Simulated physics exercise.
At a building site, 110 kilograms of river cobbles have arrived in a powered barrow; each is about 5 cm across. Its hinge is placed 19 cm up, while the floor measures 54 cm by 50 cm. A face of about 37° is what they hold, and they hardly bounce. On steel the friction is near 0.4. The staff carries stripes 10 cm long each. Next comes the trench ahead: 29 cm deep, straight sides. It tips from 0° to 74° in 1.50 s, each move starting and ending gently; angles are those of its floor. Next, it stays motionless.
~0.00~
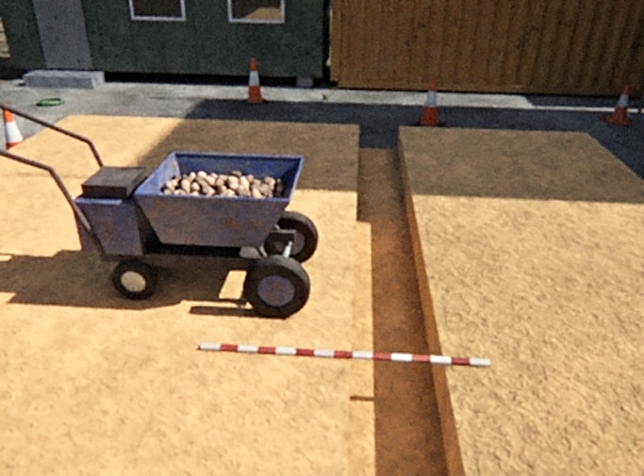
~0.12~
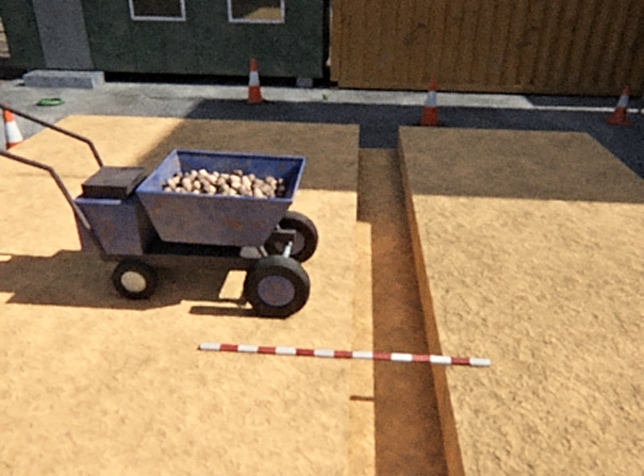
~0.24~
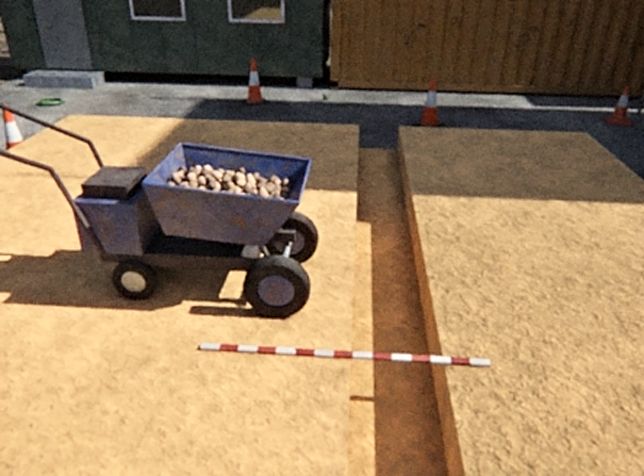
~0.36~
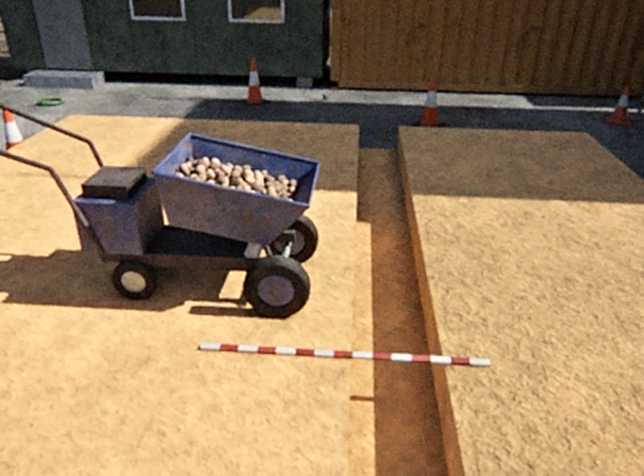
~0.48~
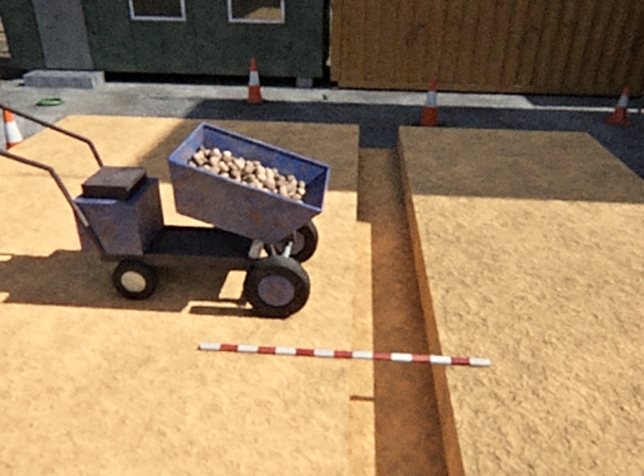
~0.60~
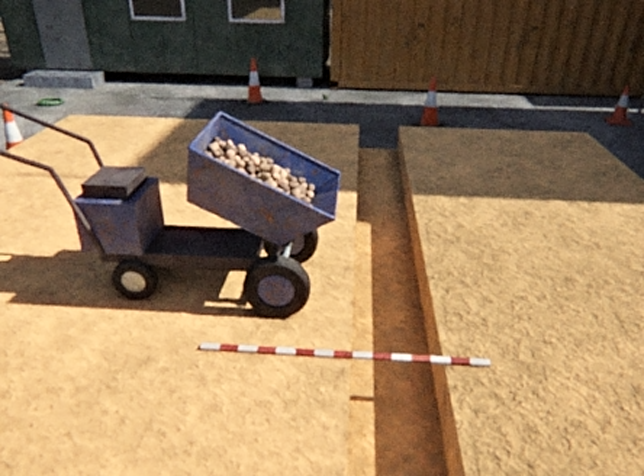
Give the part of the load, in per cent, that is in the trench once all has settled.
Close to 94 in a hundred.
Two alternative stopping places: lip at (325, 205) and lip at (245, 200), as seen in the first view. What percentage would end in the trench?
From the first spot near 60, from the second near 100 per cent.
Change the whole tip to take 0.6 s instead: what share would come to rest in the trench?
In that case some 65 per cent.
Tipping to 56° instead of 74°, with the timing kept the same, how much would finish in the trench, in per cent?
The trench would hold about 30% of it.
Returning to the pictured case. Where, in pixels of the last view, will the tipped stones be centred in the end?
Somewhere near pixel (399, 323).
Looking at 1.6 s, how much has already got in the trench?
Around 35 per cent of it.
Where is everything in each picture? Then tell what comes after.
The tray is at 0°, its lip at (290, 201); the top of the load is at (208, 181), in the first frame.
Lip at (292, 202), floor tilted 1°, highest stones at (210, 180); the stones move at 0.2 m/s on average, in the second frame.
Lip at (299, 203), floor tilted 5°, highest stones at (209, 176); the stones move at 0.4 m/s on average, in the third frame.
Lip at (310, 207), floor tilted 11°, highest stones at (210, 168); the stones move at 0.5 m/s on average, in the fourth frame.
Lip at (322, 212), floor tilted 18°, highest stones at (207, 157); the stones move at 0.6 m/s on average, in the fifth frame.
The tray is at 26°, its lip at (335, 219); the top of the load is at (221, 148); the stones move at 0.7 m/s on average, in the sixth frame.
After 1.1 s the floor is at 62°; 100 % in the tray; the foremost stones are at (369, 232).
After 1.6 s the floor is at 74°; 60 % in the tray, 37 % in the trench, 3 % past the trench; the foremost stones are at (457, 290).
After 2.0 s the floor is at 74°; 31 % in the tray, 62 % in the trench, 6 % past the trench; the foremost stones are at (504, 282).
After 3.9 s the floor is at 74°; 0 % in the tray, 94 % in the trench, 6 % past the trench; the foremost stones are at (532, 287).
